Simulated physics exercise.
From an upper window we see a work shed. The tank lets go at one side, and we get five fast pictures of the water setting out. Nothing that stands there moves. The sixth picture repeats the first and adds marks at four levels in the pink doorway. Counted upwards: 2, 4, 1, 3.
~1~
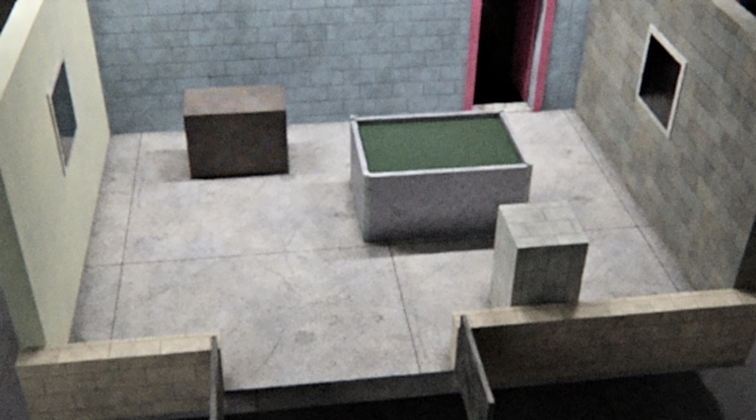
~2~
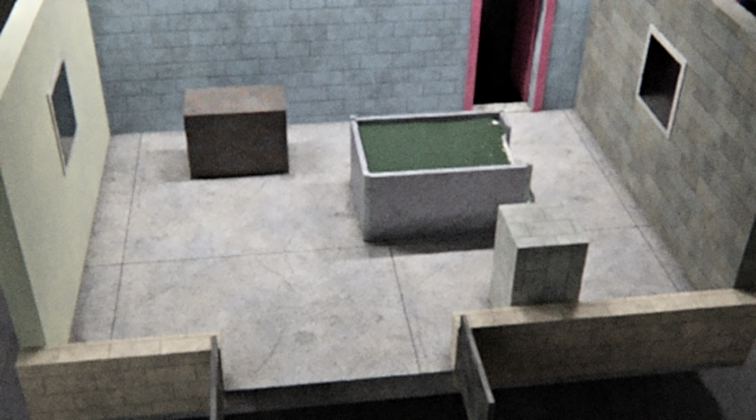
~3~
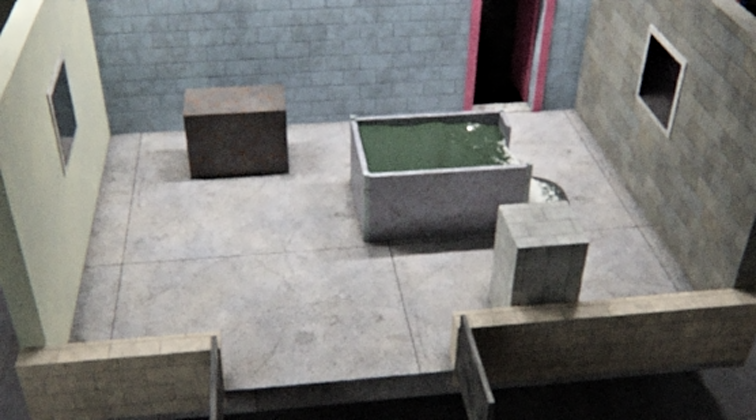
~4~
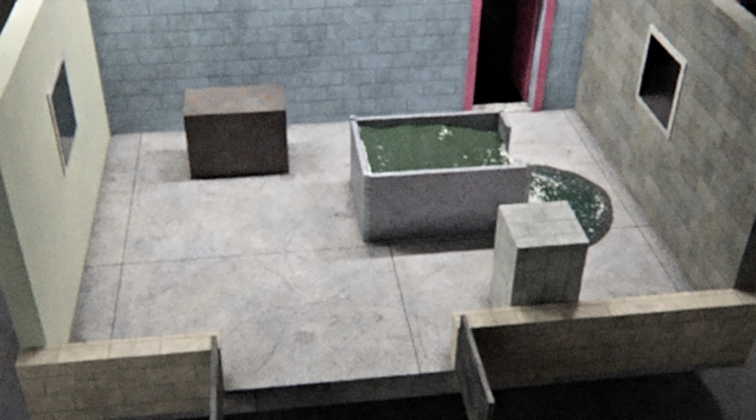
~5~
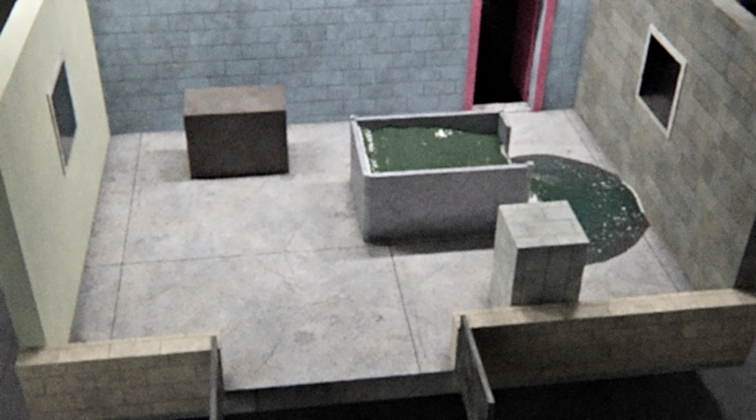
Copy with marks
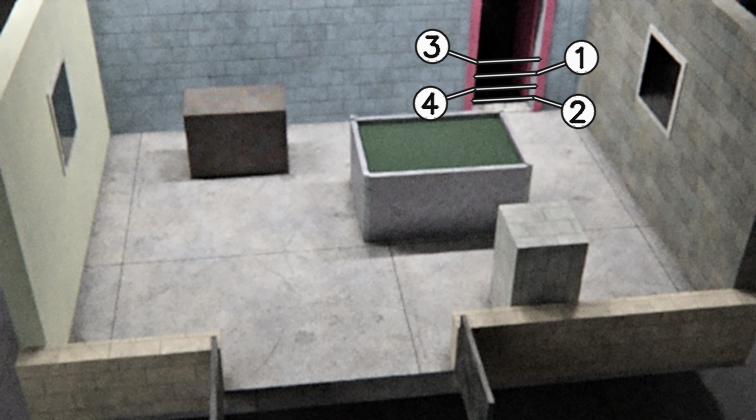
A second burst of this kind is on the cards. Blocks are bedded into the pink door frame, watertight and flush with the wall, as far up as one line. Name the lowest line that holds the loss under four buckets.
I would pick height 2.
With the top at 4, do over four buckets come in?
No.
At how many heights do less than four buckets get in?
All of them.
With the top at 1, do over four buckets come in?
No, not at all.
On the marked copy, 1 at (506, 74); 2 at (503, 99); 3 at (507, 60); 4 at (505, 87); from the bottom up 2, 4, 1, 3.
Choosing 1, nothing gets over.
Choosing 2, a splash gets over, under a bucket.
Choosing 3, nothing gets over.
Choosing 4, nothing gets over.
